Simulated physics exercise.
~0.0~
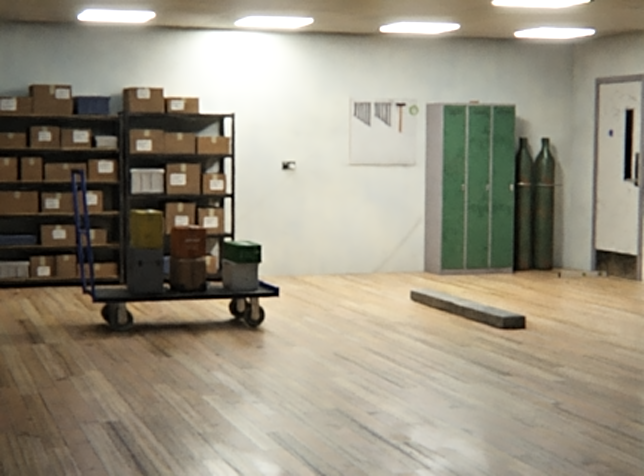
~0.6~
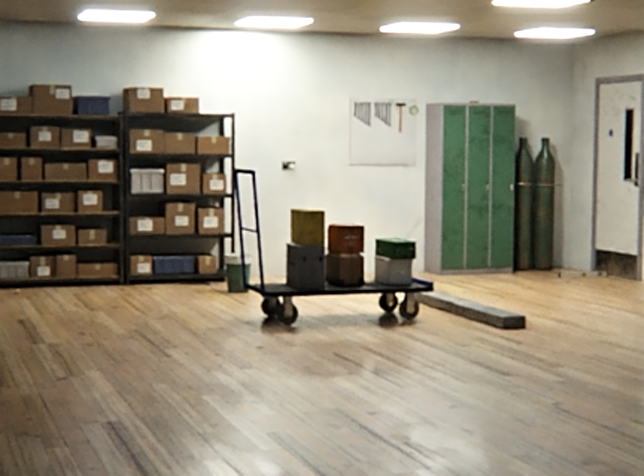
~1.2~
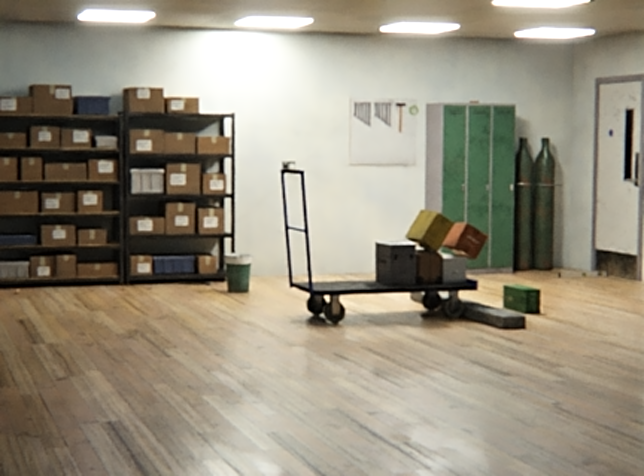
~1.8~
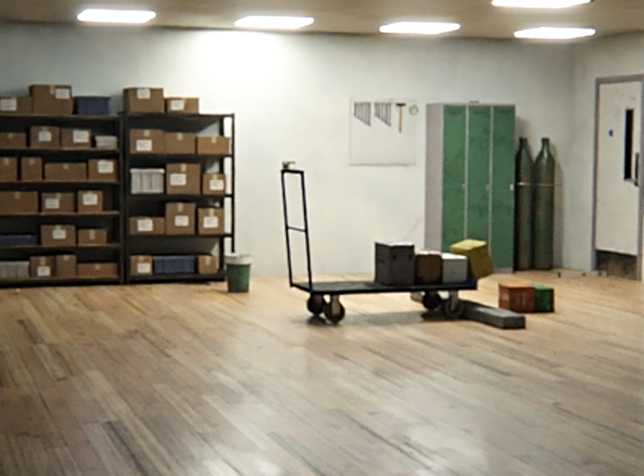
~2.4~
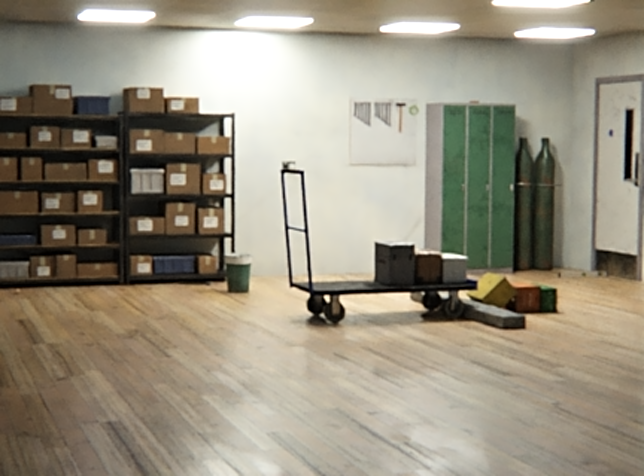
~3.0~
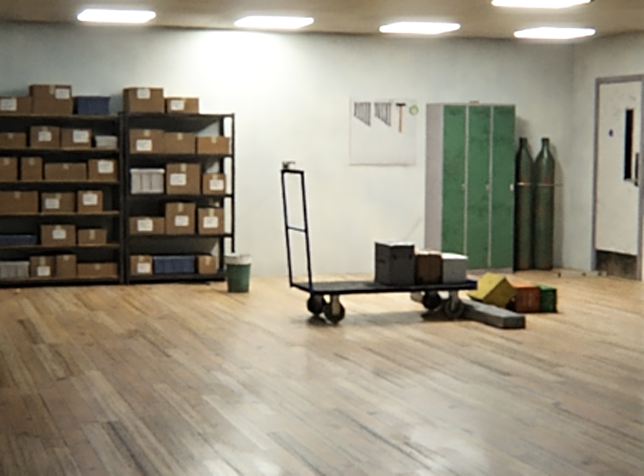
A platform trolley loaded with stacked boxes rolled right across a storeroom and stopped abruptly at a beam on the floor. The green, orange and yellow boxes tumbled off the front and ended up on the floor, while the lower boxes stayed aboard.
